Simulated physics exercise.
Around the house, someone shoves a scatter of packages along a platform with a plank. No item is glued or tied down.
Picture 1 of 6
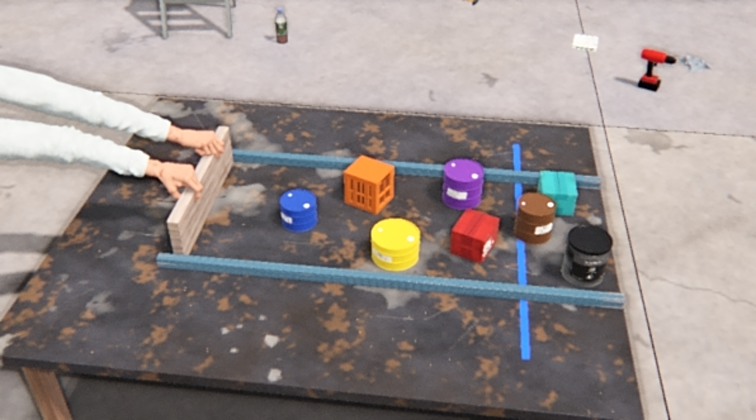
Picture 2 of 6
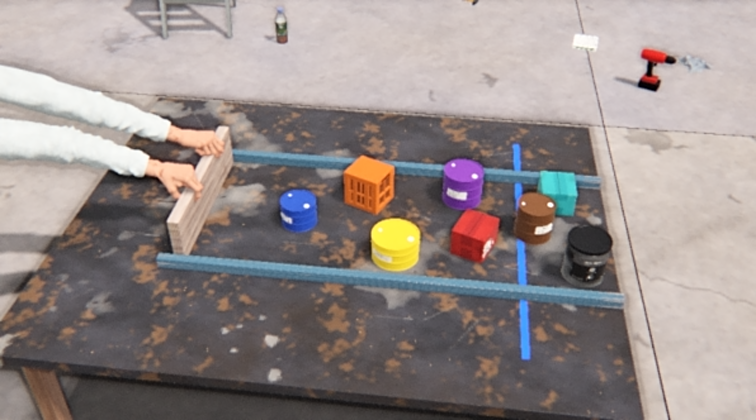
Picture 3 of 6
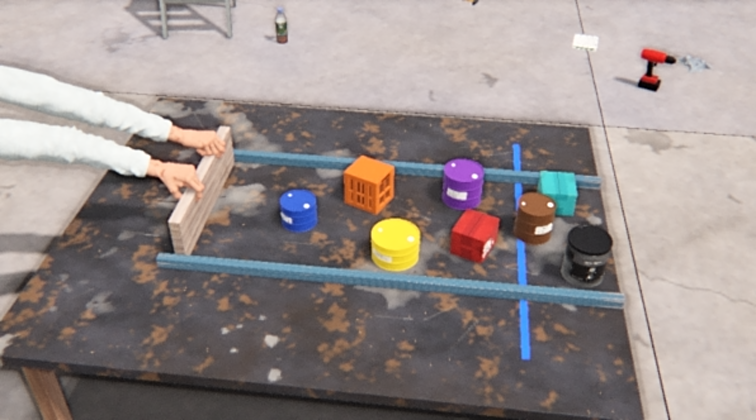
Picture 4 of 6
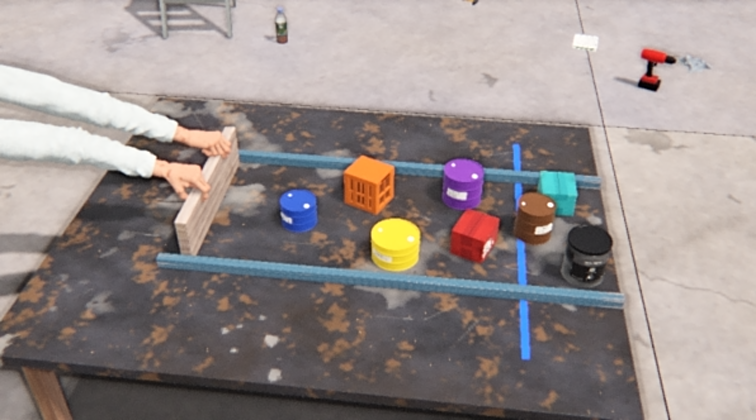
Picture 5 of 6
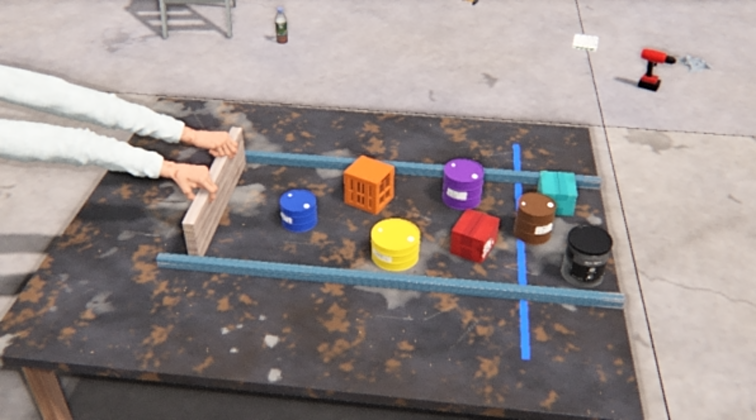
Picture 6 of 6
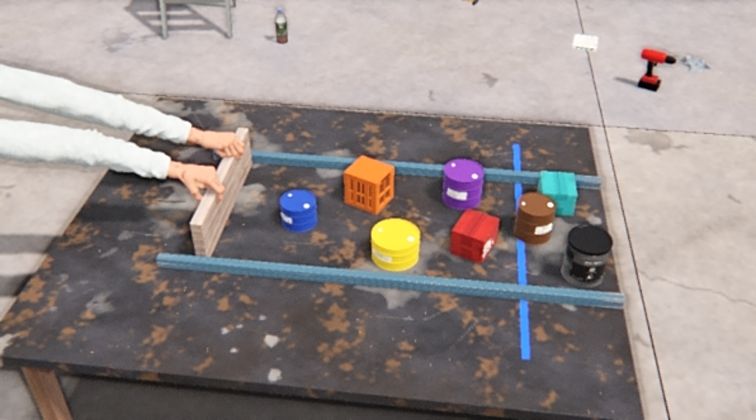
Two hands slide a wooden plank slightly right across a table toward scattered, motionless containers.
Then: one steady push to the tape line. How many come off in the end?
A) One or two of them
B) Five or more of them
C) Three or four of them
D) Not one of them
(A) One or two of them.
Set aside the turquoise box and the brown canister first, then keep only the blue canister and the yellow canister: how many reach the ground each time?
You'd count 0 the first time and 1 the second time.
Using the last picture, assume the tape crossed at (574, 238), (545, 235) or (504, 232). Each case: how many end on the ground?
Counts per try, in order: 5 / 3 / 0.
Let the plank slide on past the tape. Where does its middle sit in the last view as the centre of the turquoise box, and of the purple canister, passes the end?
Middle: Roughly (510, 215); roughly (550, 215).
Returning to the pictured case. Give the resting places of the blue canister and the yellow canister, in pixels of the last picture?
In the last picture they sit at about (540, 227) and about (548, 259).
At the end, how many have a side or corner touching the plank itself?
The answer is 3.
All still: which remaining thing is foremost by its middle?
The brown canister, it is.
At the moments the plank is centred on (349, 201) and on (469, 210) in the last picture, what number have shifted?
I make it 2 at the first spot and 7 at the other.
Soon after, none off yet; black pail at rest near (586, 256); turquoise box at rest near (556, 193); brown canister at rest near (535, 219).
At rest, the number that fall off is one or two; fallen, turquoise box.
